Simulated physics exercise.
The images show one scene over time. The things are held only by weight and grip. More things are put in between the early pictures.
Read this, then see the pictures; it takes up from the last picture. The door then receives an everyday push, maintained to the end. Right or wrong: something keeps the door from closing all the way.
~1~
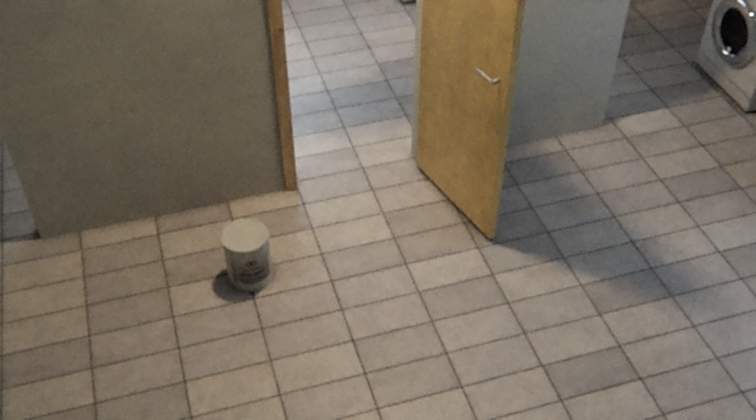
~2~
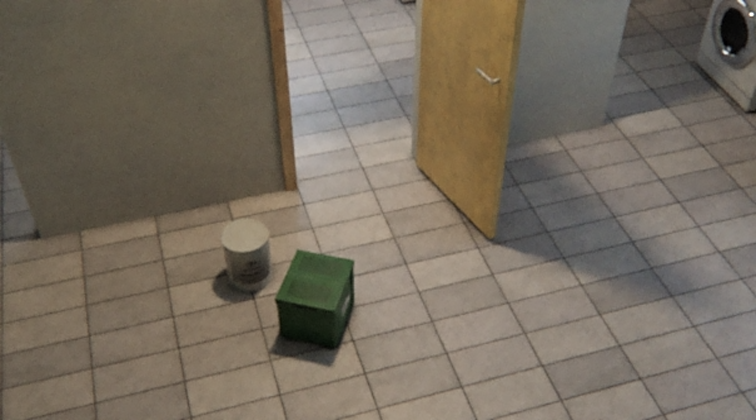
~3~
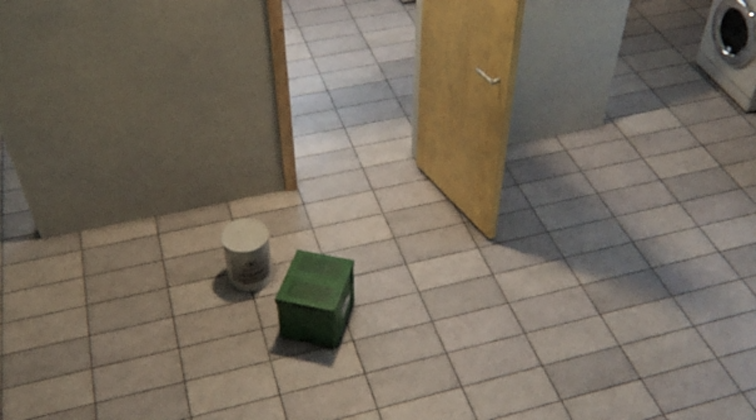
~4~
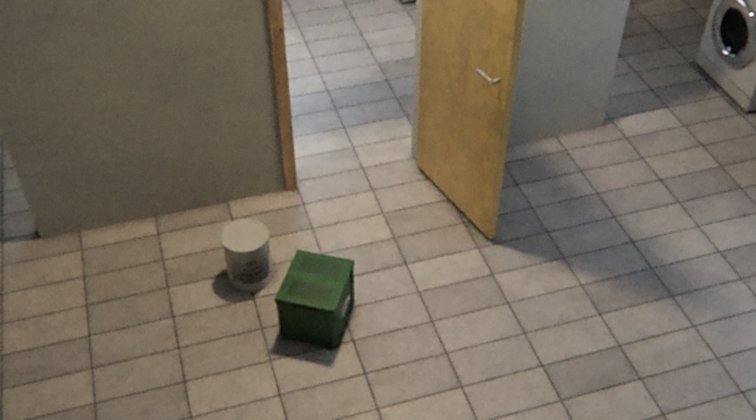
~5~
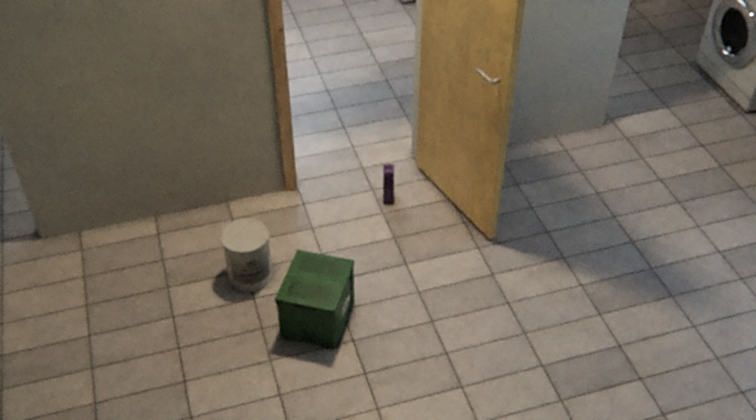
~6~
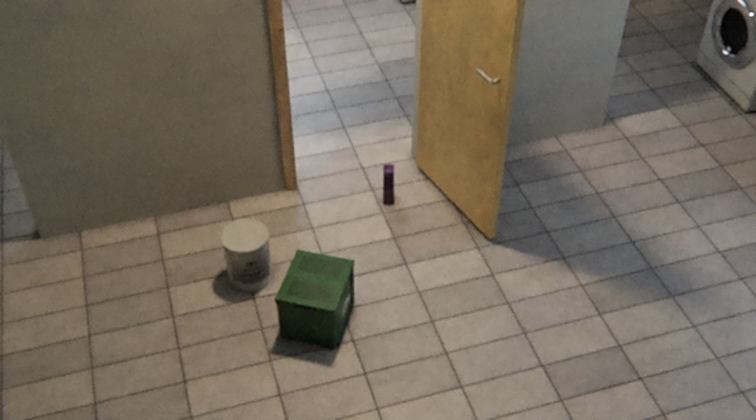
Wrong.
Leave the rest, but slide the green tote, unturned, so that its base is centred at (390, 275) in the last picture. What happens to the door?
Result: Door meets the jamb.
Then, 1.00 s past the last view, open by 68°.
Then, 1.60 s past the last view, open by 33°; purple carton displaced about its own width near (372, 179).
Then, 2.10 s past the last view, open by 4°; purple carton displaced well along near (351, 161).
Finally, open by 0°; moved from the start, purple carton; the other 2 still in place. Final places as the last picture's camera would see them, purple carton near (346, 157).
